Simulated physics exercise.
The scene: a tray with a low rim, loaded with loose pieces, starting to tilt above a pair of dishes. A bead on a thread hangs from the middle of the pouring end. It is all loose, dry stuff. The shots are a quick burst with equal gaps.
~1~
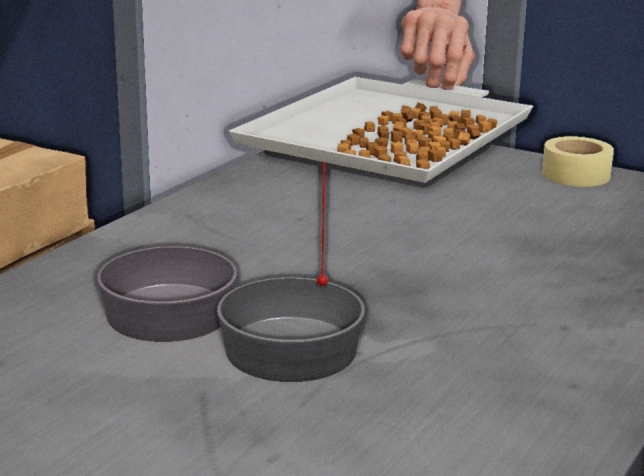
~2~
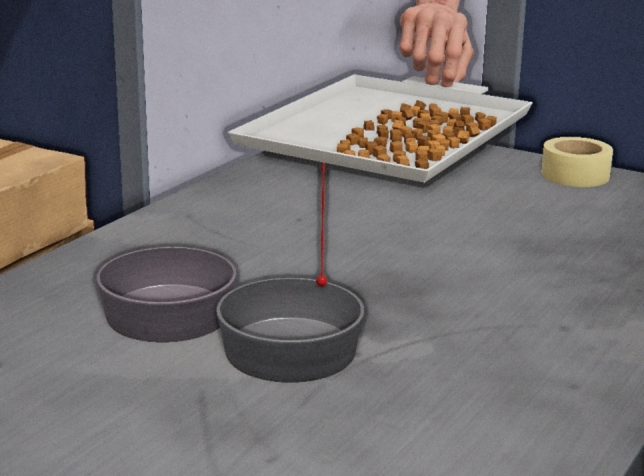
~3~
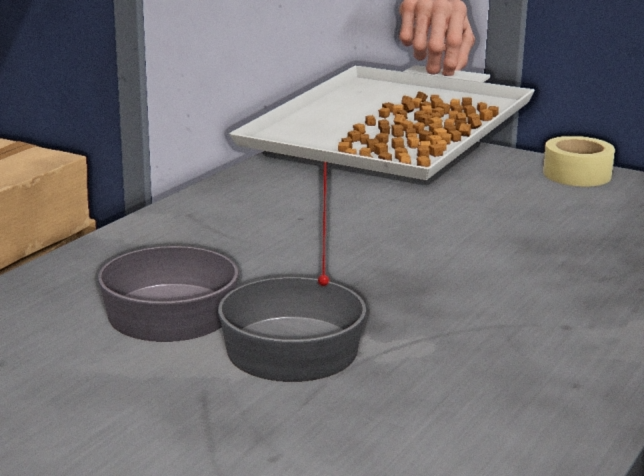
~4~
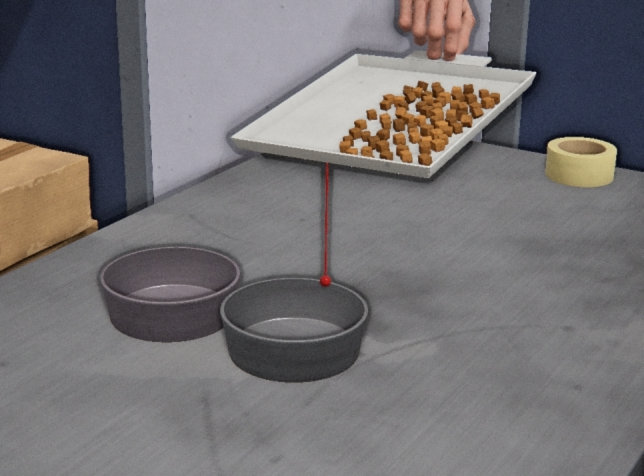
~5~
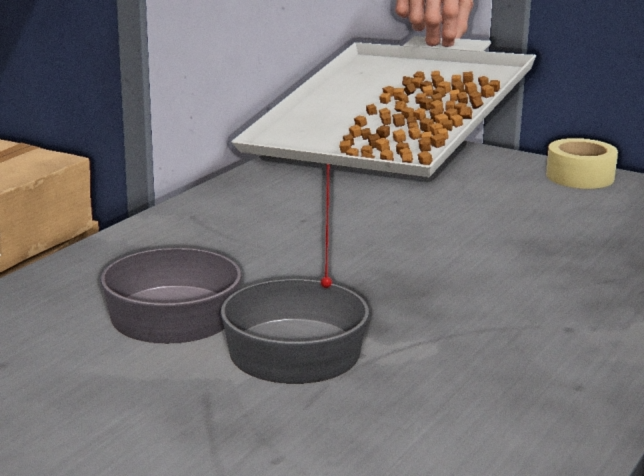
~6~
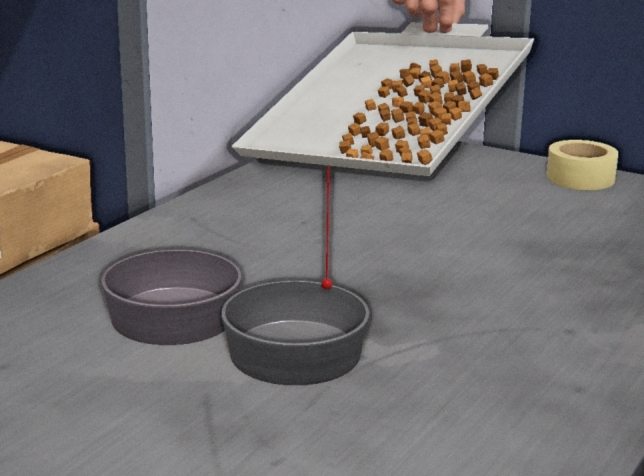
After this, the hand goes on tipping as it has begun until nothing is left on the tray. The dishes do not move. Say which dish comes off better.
The right-hand dish gets more.
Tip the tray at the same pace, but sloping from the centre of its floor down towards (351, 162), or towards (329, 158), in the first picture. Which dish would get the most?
First the right dish, then the right dish.
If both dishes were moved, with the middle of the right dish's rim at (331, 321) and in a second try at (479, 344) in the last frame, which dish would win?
The first try: The left-hand dish. The second: The left-hand dish.
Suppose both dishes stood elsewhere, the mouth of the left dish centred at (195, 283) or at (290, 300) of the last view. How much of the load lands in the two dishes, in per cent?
Near 90 % and 70 %.
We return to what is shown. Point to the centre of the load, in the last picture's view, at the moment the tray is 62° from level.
Near (323, 142).
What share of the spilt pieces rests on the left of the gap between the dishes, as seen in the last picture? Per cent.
It comes to 20 per cent or so.
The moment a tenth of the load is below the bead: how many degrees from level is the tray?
At some 70 degrees.
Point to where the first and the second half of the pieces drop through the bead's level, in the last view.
Around (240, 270) and then (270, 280).
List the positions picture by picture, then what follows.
In the first frame, corners of the pouring end (236, 130) and (426, 168), level; middle of the load (418, 135), brown sugar cubes; left dish (125, 314); right dish (251, 353); bead on its thread (322, 281).
In the second frame, corners of the pouring end (235, 131) and (425, 168), level; middle of the load (417, 134).
In the third frame, corners of the pouring end (236, 133) and (426, 166), tipped barely, lowest at the left corner; middle of the load (418, 128).
In the fourth frame, corners of the pouring end (238, 136) and (427, 164), tipped a little, lowest at the left corner; middle of the load (420, 121).
In the fifth frame, corners of the pouring end (238, 140) and (427, 164), tipped a little, lowest at the left corner; middle of the load (420, 114).
In the sixth frame, corners of the pouring end (238, 144) and (426, 163), tipped clearly, lowest at the left corner; middle of the load (419, 108); left dish (129, 318); right dish (256, 356).
Just after the last frame, tray tipped steeply; almost all on the tray; about a tenth in the air.
A moment on, tray tipped past a quarter turn; about a tenth on the tray; roughly a third in the right dish; roughly a quarter in the left dish; about a tenth outside both; roughly a quarter in the air.
Further on, tray tipped past a quarter turn; roughly half in the right dish; roughly a quarter in the left dish; roughly a quarter outside both.
When it is over, tray tipped past a quarter turn; roughly half in the right dish; roughly a quarter in the left dish; roughly a quarter outside both.
